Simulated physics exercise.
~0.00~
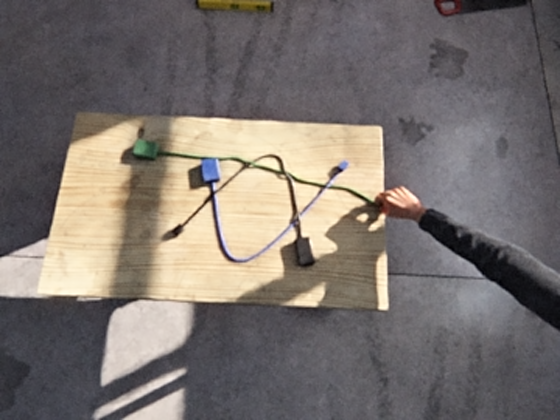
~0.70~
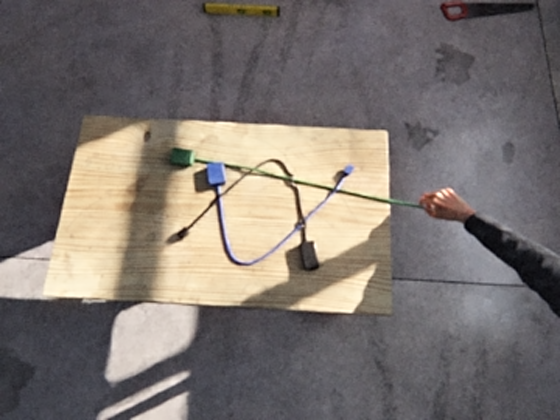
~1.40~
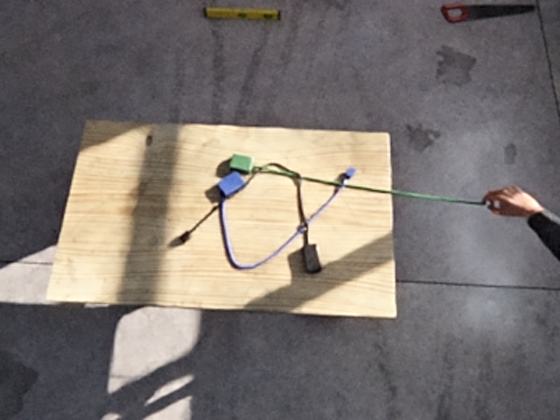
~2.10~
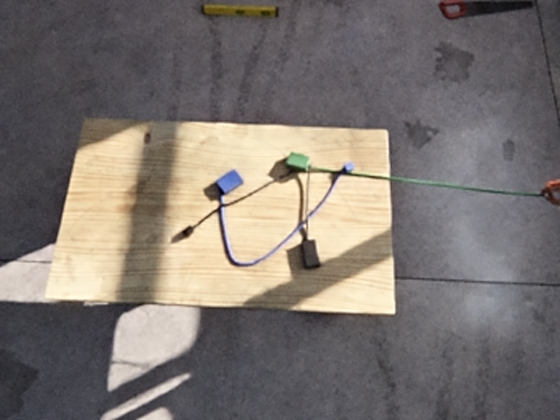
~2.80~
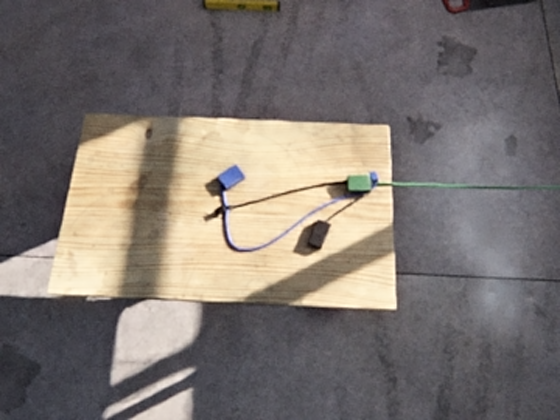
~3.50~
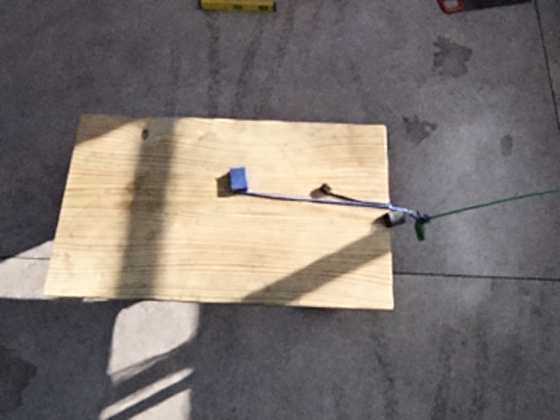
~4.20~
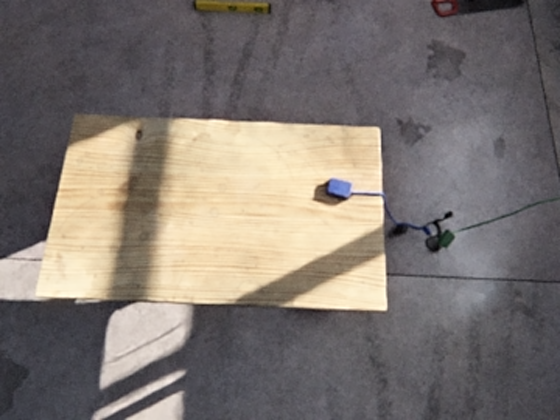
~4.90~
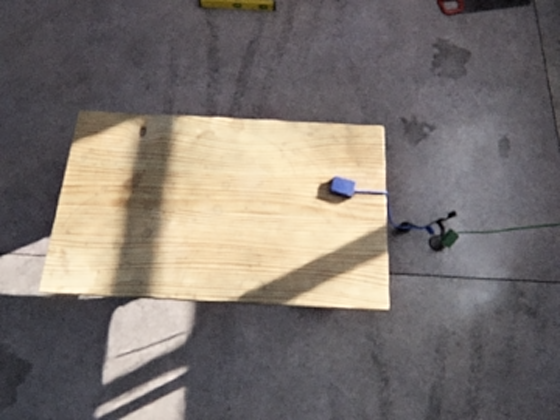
Hand pulling green lead rightwards off a wooden board, dragging black lead over the edge and leaving blue charger near it.
